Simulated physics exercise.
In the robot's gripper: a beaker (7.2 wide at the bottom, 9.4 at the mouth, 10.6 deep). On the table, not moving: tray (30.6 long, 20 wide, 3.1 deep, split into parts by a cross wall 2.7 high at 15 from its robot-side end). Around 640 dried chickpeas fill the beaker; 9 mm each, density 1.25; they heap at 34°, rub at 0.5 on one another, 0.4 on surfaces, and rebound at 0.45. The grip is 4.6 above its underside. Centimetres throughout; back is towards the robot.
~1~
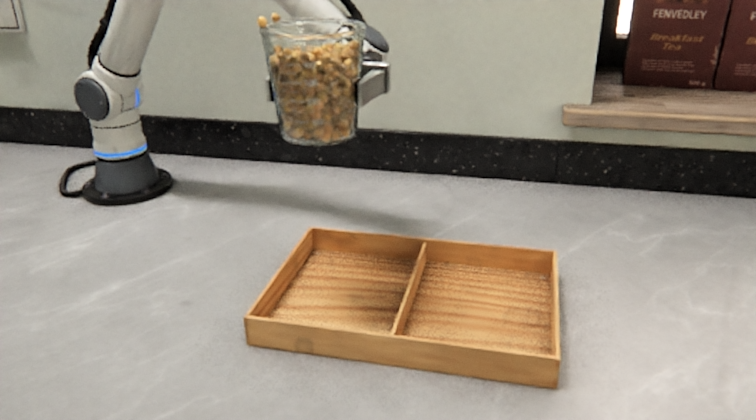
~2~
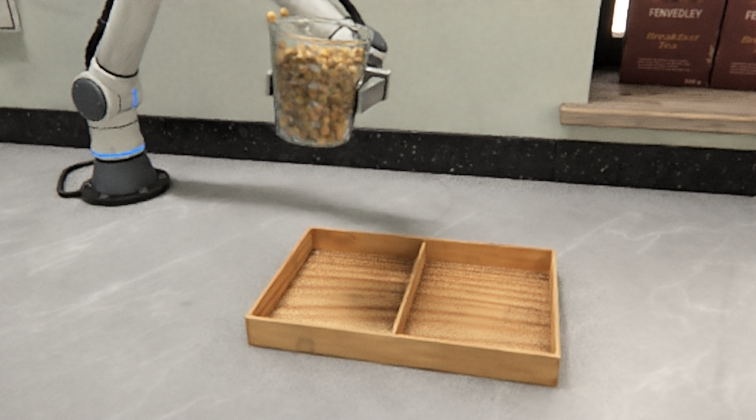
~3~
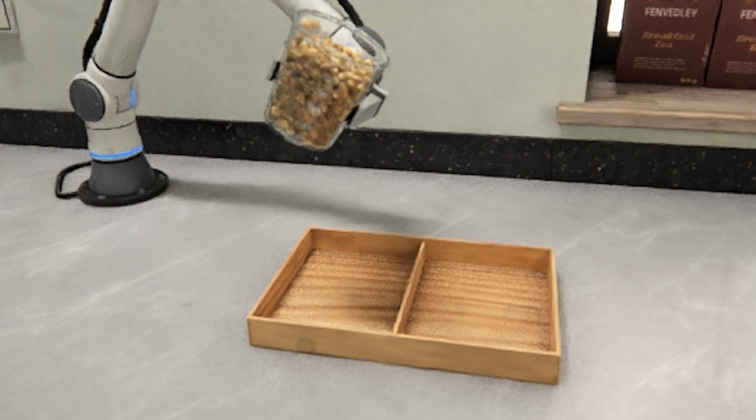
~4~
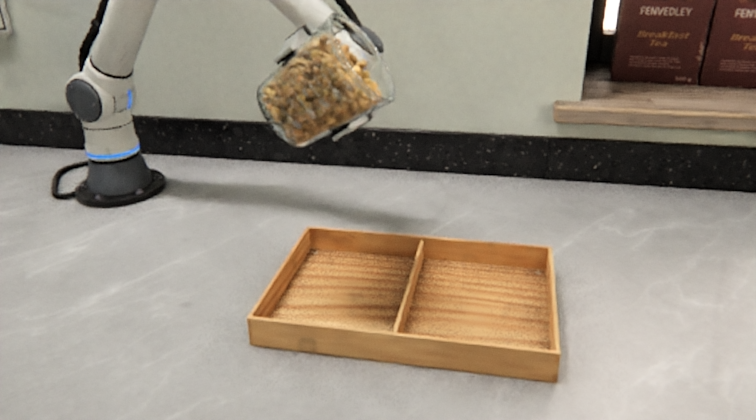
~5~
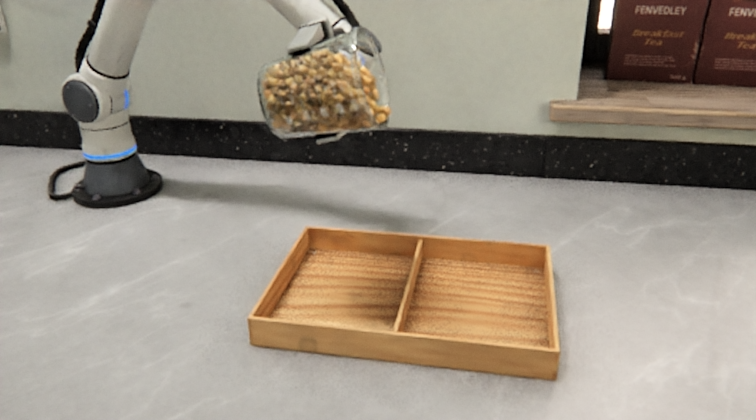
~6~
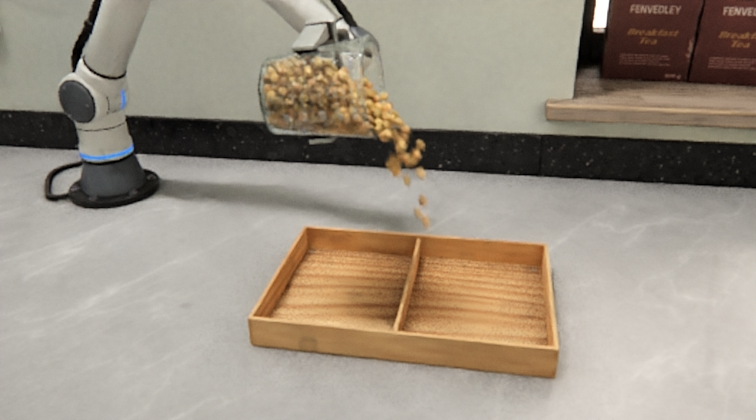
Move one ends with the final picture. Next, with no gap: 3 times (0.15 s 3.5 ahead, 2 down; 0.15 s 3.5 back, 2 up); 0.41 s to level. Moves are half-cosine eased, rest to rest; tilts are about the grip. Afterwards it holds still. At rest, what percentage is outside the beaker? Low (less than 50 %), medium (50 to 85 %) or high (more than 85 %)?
A medium share, 50 to 85 %, ends outside the beaker.
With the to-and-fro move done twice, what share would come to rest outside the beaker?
Then about 55 per cent.
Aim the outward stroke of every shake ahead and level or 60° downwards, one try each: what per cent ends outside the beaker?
About 80 and 35 per cent.
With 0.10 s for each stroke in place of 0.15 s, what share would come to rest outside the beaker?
It would be near 70 per cent.
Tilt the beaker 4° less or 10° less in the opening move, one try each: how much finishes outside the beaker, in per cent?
About 55 and 35 per cent.
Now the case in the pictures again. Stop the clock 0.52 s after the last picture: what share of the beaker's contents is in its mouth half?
Some 60 per cent.
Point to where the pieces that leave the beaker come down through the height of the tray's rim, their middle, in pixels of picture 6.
Near (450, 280).
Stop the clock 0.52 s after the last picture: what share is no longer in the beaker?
Some 40 per cent.
Then, 0.52 s later, tilted 83° forward, highest piece 24 above the table; 376 in the beaker, 194 in the far-side part, 25 in the robot-side part, 3 on the table or floor, 47 in flight or on a rim.
Then, 1.05 s later, tilted 59° forward, highest piece 25 above the table; 340 in the far-side part, 233 in the beaker, 56 in the robot-side part, 5 on the table or floor, 11 in flight or on a rim.
Then, 1.51 s later, level, highest piece 26 above the table; 351 in the far-side part, 232 in the beaker, 57 in the robot-side part, 5 on the table or floor.
Then, 2.56 s later, level, highest piece 26 above the table; 351 in the far-side part, 232 in the beaker, 57 in the robot-side part, 5 on the table or floor.
At rest, 351 in the far-side part, 232 in the beaker, 57 in the robot-side part, 5 on the table or floor. That is 64 % outside the beaker.
